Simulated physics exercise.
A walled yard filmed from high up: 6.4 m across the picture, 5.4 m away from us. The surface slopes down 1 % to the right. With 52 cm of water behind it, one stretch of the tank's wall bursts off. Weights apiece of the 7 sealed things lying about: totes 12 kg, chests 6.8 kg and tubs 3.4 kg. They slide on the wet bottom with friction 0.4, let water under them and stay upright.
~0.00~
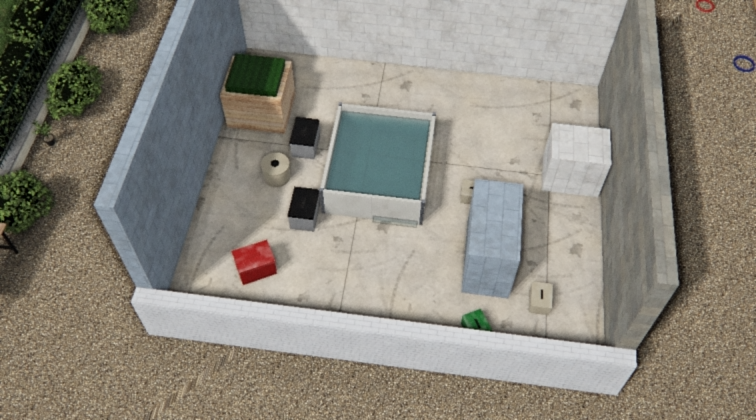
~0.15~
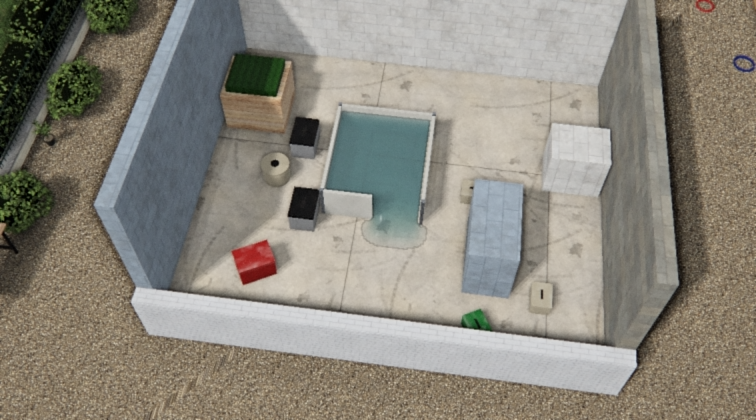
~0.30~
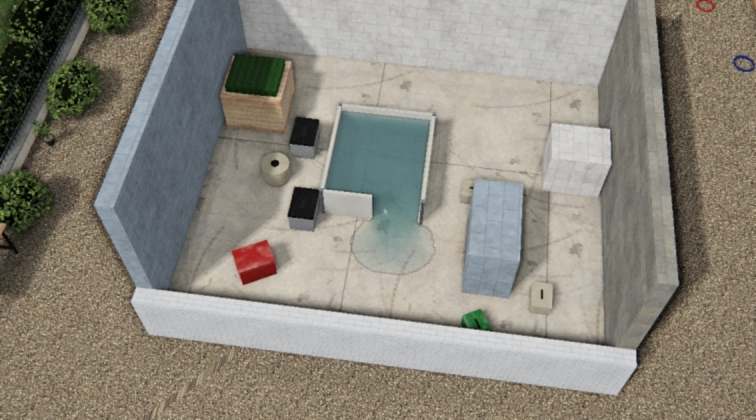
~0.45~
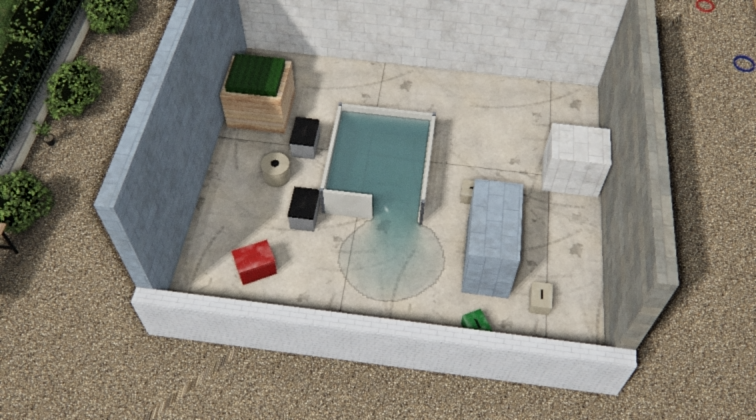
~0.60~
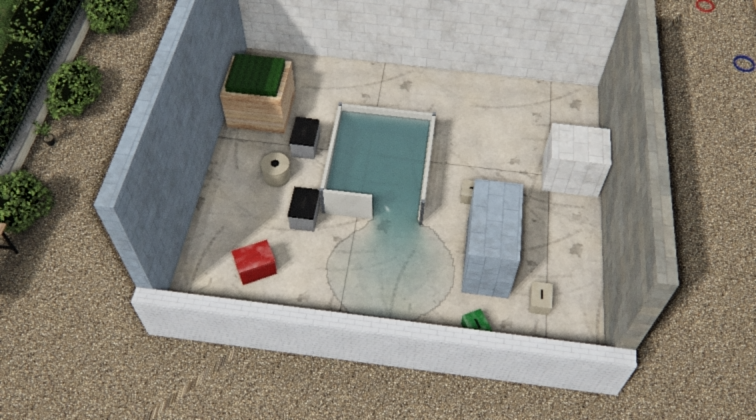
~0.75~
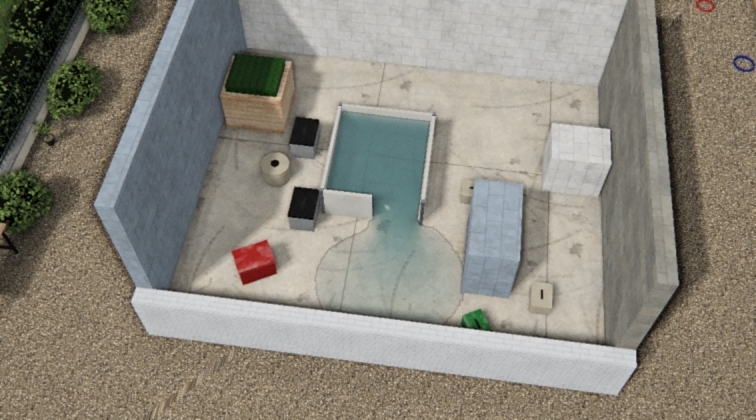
In a walled yard seen from above, part of the near side of a water-filled tank broke away, and water poured out and spread across the floor in a widening pool while the surrounding objects stayed put.
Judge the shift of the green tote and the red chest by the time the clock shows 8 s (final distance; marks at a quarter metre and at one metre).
Green tote ends far away, red chest gets carried off.
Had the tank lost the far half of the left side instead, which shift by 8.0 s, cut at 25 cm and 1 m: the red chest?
In that case the red chest ends far away.
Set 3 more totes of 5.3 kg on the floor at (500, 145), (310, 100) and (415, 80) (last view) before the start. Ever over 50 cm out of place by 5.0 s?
In turn: Under, short of it, short of it.
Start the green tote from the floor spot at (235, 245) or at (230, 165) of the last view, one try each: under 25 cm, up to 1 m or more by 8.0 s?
In turn: It stays put; it barely shifts.
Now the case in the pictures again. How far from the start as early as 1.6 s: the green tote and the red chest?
About 50 and 0 cm.
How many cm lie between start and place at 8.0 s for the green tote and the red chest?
Roughly 250 and 150 cm.
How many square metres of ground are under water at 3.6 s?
Some 15 m2.
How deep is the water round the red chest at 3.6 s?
About 2 cm.
After 1.6 s the green tote is near (513, 322), 0.5 m from its start, aground; the red chest is near (253, 256), 0.0 m from its start, aground; 0 afloat.
After 3.6 s the green tote is near (585, 249), 2.1 m from its start, aground; the red chest is near (251, 213), 0.8 m from its start, aground; 0 afloat.
After 5.6 s the green tote is near (568, 201), 2.7 m from its start, aground; the red chest is near (271, 182), 1.3 m from its start, afloat; 1 afloat.
After 8.0 s the green tote is near (513, 182), 2.6 m from its start, aground; the red chest is near (305, 168), 1.7 m from its start, afloat; 3 afloat.
